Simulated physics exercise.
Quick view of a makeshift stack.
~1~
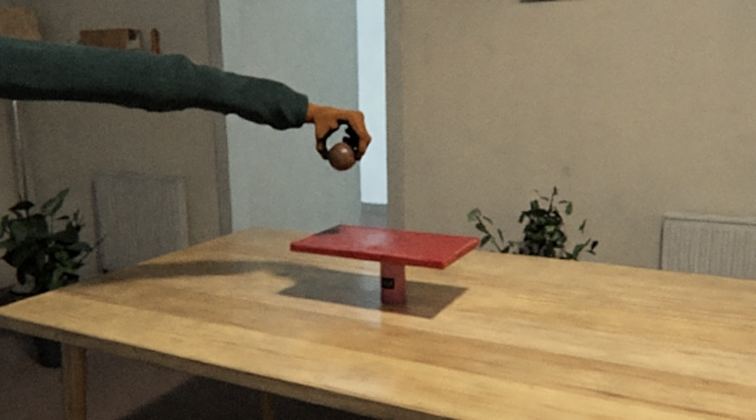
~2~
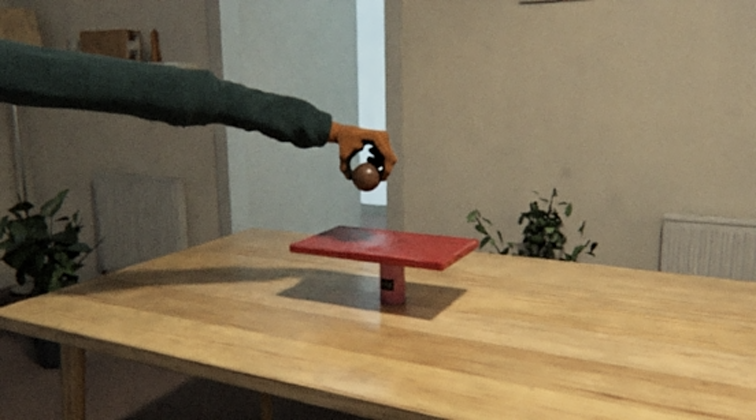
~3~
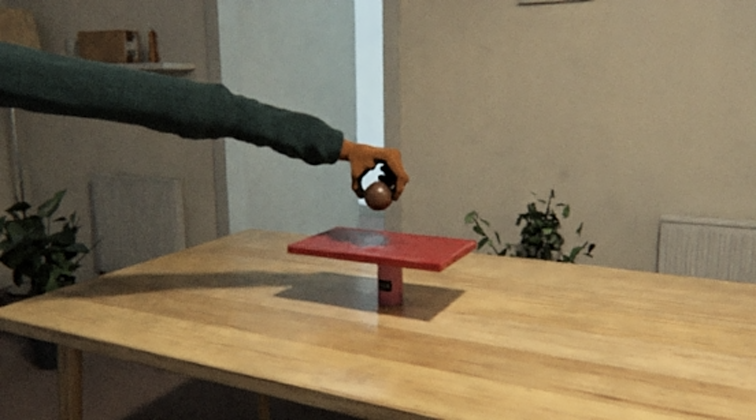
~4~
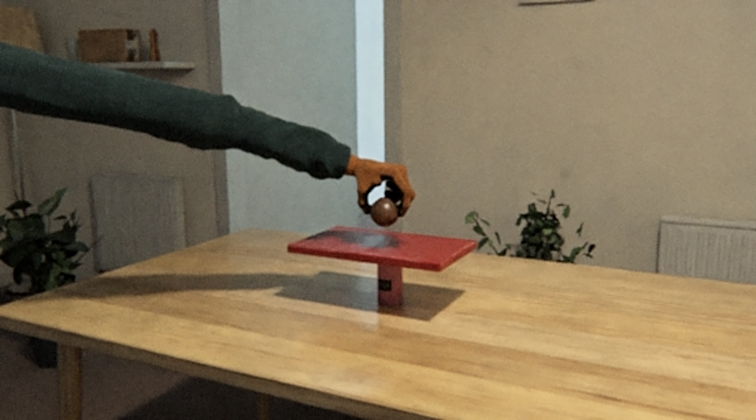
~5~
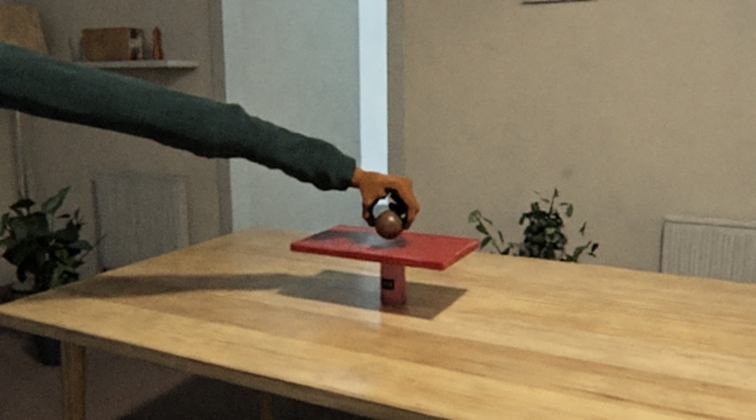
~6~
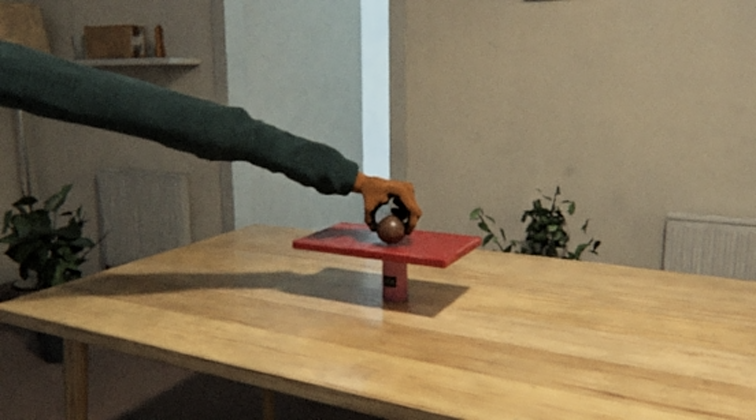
A hand in a dark green sleeve lowering a brown onion rightward and down onto a raised red lid, still holding it.
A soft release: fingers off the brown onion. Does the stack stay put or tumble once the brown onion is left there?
I reckon the stack bears the weight fine.
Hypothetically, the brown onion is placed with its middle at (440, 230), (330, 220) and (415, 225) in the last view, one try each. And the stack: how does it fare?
Try one: Stable; try two: Collapse; try three: Stable.
Then, 0.40 s after the last picture, nothing has stirred.
Then, 1.10 s after the last picture, brown onion resting near (391, 230).
At rest, all 3 in place. Seen from the same camera at the end, brown onion near (390, 230). The stack holds.
